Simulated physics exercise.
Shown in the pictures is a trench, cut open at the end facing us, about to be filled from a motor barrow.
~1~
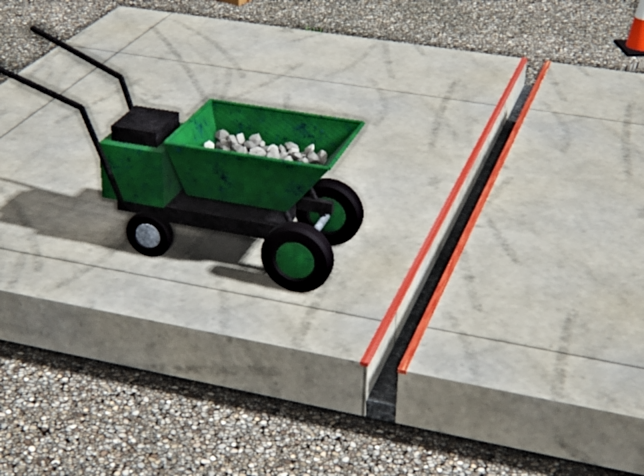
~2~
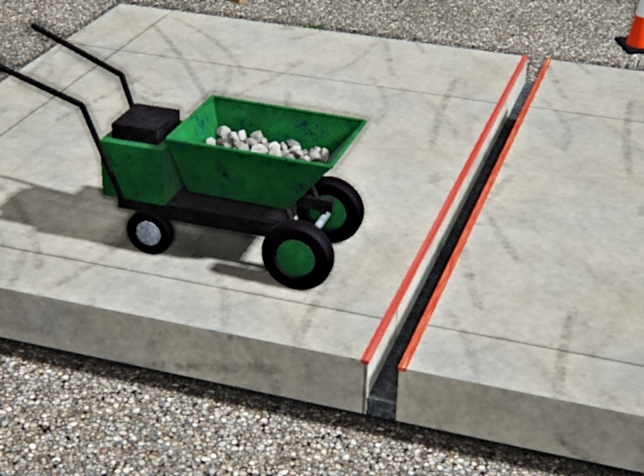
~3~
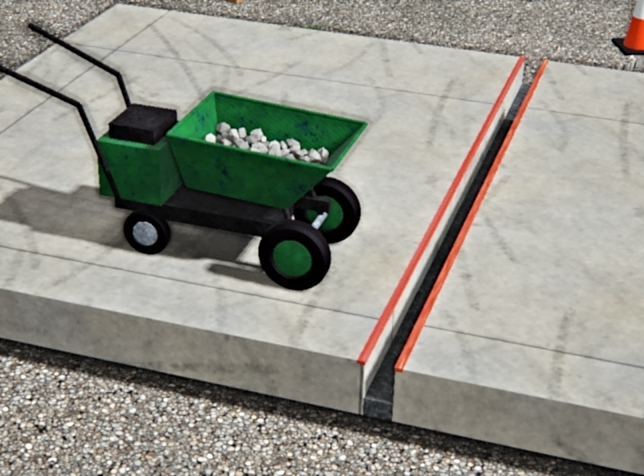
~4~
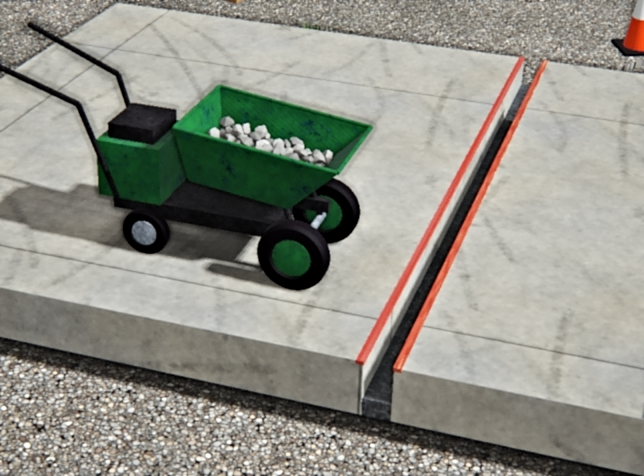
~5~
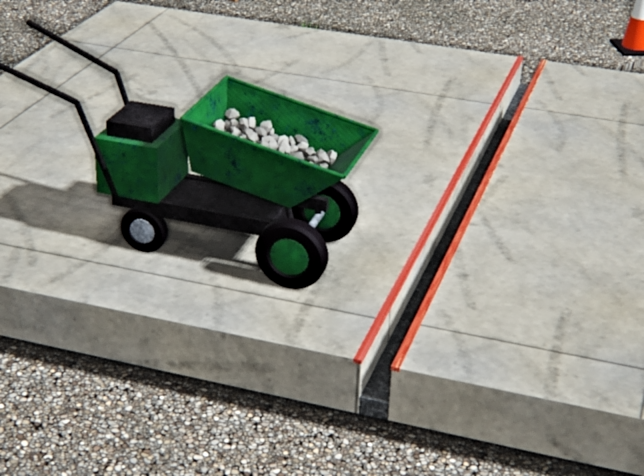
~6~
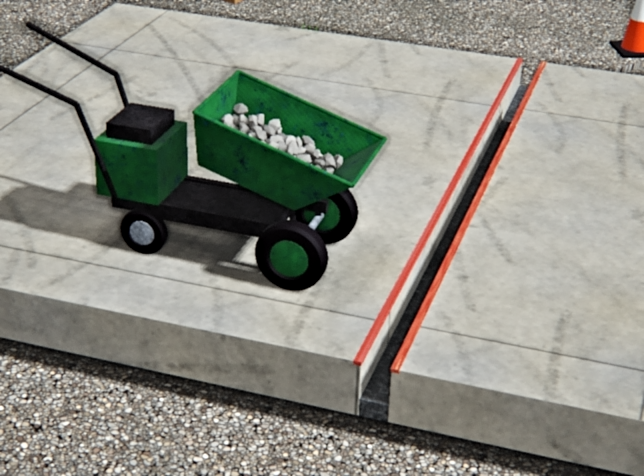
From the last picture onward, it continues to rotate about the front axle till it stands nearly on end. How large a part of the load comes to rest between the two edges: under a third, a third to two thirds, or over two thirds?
A third to two thirds.
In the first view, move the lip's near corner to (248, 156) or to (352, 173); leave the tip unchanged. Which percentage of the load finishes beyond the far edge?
First try: Some 0 %; second try: 80 %.
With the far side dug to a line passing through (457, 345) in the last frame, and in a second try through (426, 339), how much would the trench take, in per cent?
Roughly 100 per cent, then roughly 70 per cent.
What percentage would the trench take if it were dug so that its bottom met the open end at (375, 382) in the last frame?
Something close to 40 per cent.
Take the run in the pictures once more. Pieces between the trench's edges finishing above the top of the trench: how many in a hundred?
5 %.
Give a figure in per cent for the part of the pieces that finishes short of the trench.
My estimate is around 0 percent.
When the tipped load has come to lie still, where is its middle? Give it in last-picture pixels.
I'd put the middle somewhere around (434, 284).
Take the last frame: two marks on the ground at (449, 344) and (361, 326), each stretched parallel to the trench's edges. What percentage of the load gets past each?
In order: 20 per cent, then 100 per cent.
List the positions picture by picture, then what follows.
In the first picture, lip of the skip (328, 169), level; top of the load (258, 163), broken stones; first edge of the trench (381, 329); far edge (418, 336), the trench under half as wide as the skip, and about as deep as wide.
In the second picture, lip of the skip (331, 167), level; top of the load (259, 160).
In the third picture, lip of the skip (332, 170), tipped barely; top of the load (245, 155).
In the fourth picture, lip of the skip (337, 173), tipped a little; top of the load (249, 152).
In the fifth picture, lip of the skip (344, 177), tipped a little; top of the load (242, 142).
In the sixth picture, lip of the skip (352, 186), tipped clearly; top of the load (242, 134); first edge of the trench (375, 329); far edge (411, 336).
Just after the last frame, skip tipped steeply; every one in the skip.
A moment on, skip tipped steeply; the larger part in the skip; about a tenth in or heaped over the trench; about a tenth beyond it; just a few falling.
Further on, skip tipped right over; just a few in the skip; roughly half in or heaped over the trench; roughly half beyond it.
When it is over, skip tipped right over; roughly half in or heaped over the trench; roughly half beyond it.
